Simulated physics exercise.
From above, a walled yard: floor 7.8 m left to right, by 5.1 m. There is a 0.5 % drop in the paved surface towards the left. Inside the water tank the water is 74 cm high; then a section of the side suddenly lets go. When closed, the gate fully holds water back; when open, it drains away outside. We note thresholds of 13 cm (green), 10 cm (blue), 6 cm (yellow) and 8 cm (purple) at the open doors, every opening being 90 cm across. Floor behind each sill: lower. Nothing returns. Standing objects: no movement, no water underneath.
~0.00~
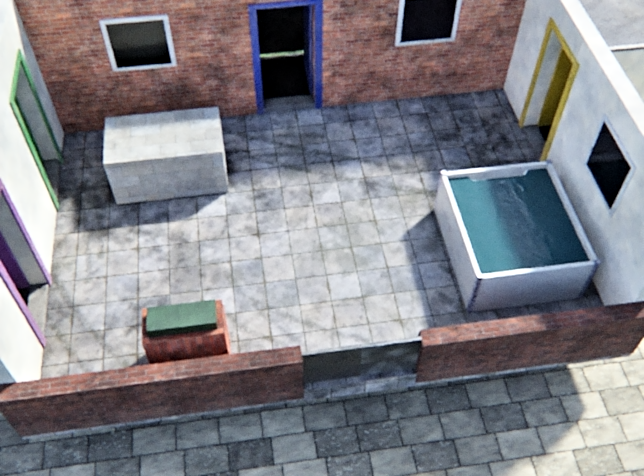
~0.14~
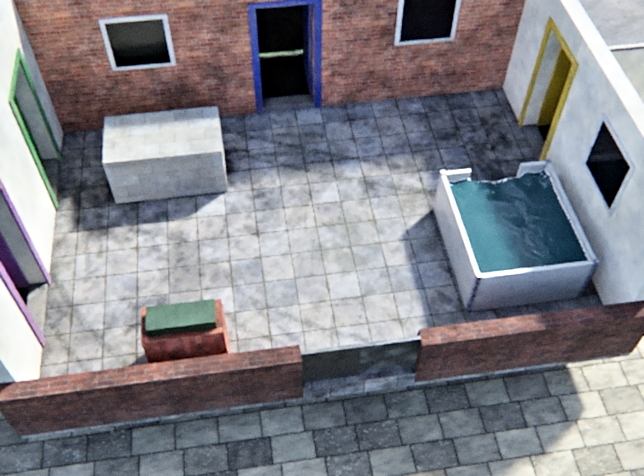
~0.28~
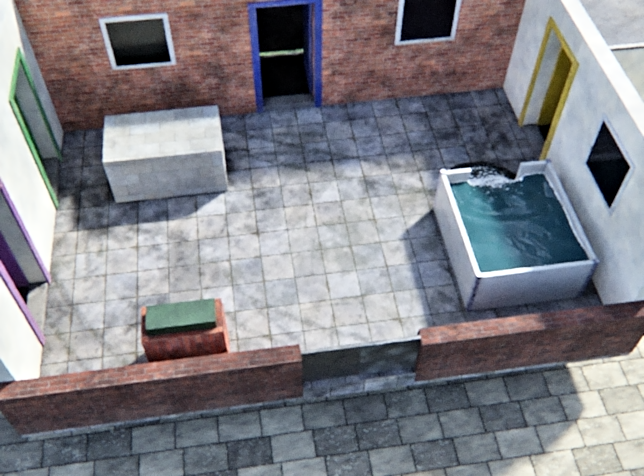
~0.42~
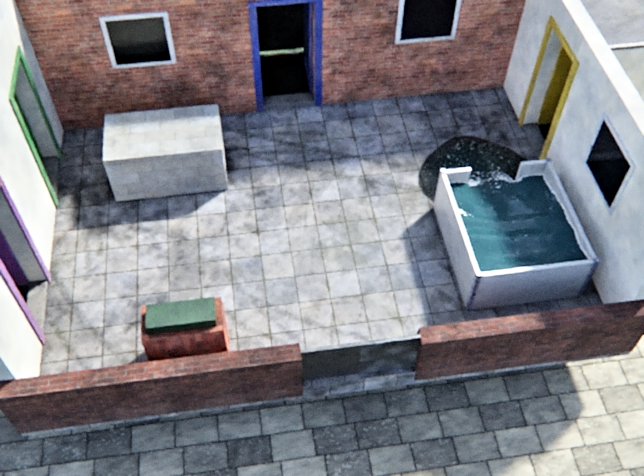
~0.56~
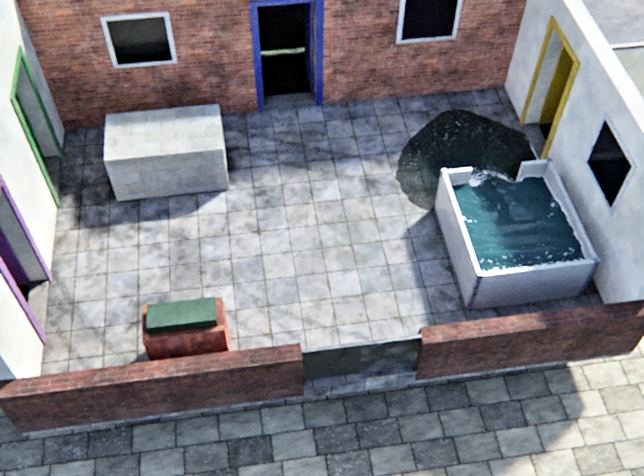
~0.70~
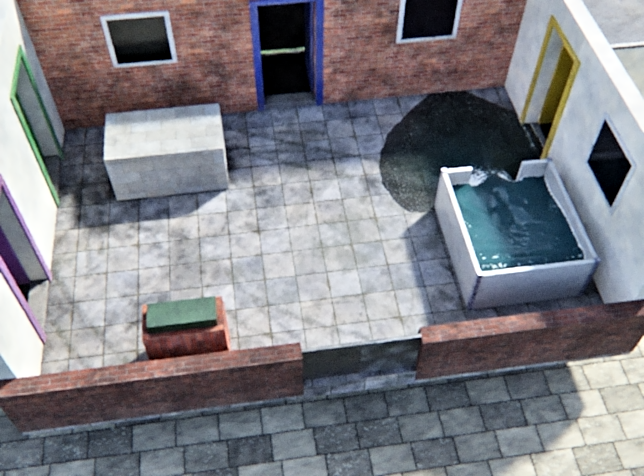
A paved, walled yard lay in sunlight as the far side of a white-walled water tank opened, and water poured out, spreading in a widening dark pool across the paving behind it.
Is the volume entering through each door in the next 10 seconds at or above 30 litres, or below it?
Green door: Below, blue door: Below, yellow door: At or above, purple door: Below.
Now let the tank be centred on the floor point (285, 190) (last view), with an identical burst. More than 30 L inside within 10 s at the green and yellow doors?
So the green door keeps within it and the yellow door keeps within it.
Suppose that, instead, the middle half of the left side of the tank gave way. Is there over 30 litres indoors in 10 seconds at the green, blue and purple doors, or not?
Outcomes - green: Not exceeded, blue: Not exceeded, purple: Exceeded.
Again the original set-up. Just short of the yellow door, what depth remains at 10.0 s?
Some 5.5 centimetres of depth.
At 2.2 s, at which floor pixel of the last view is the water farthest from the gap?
I'd mark it close to (204, 117).
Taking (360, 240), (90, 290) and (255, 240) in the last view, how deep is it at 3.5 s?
Depth readings in turn - 0, 0, 0 cm.
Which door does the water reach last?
I'd say the purple one.
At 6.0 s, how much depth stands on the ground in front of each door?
Readings (cm): Green = 12; blue = 7; yellow = 11; purple = 2.
After 1.4 s water covers 20 % of the floor and is deepest (44 cm) near (496, 88); green door not reached, blue door not reached, yellow door 14 cm at the sill, 20 L in, purple door not reached.
After 2.2 s water covers 25 % of the floor and is deepest (32 cm) near (496, 88); green door not reached, blue door 11 cm at the sill, 0 L in, yellow door 11 cm at the sill, 53 L in, purple door not reached.
After 3.5 s water covers 40 % of the floor and is deepest (22 cm) near (488, 199); green door not reached, blue door 9 cm at the sill, 1 L in, yellow door 16 cm at the sill, 96 L in, purple door not reached.
After 6.0 s water covers 70 % of the floor and is deepest (20 cm) near (76, 130); green door 12 cm at the sill, 0 L in, blue door 7 cm at the sill, 1 L in, yellow door 11 cm at the sill, 156 L in, purple door 2 cm at the sill, 0 L in.
After 10.0 s water covers 90 % of the floor and is deepest (12 cm) near (38, 404); green door 9 cm at the sill, 1 L in, blue door 4 cm at the sill, 1 L in, yellow door 6 cm at the sill, 184 L in, purple door 10 cm at the sill, 2 L in.
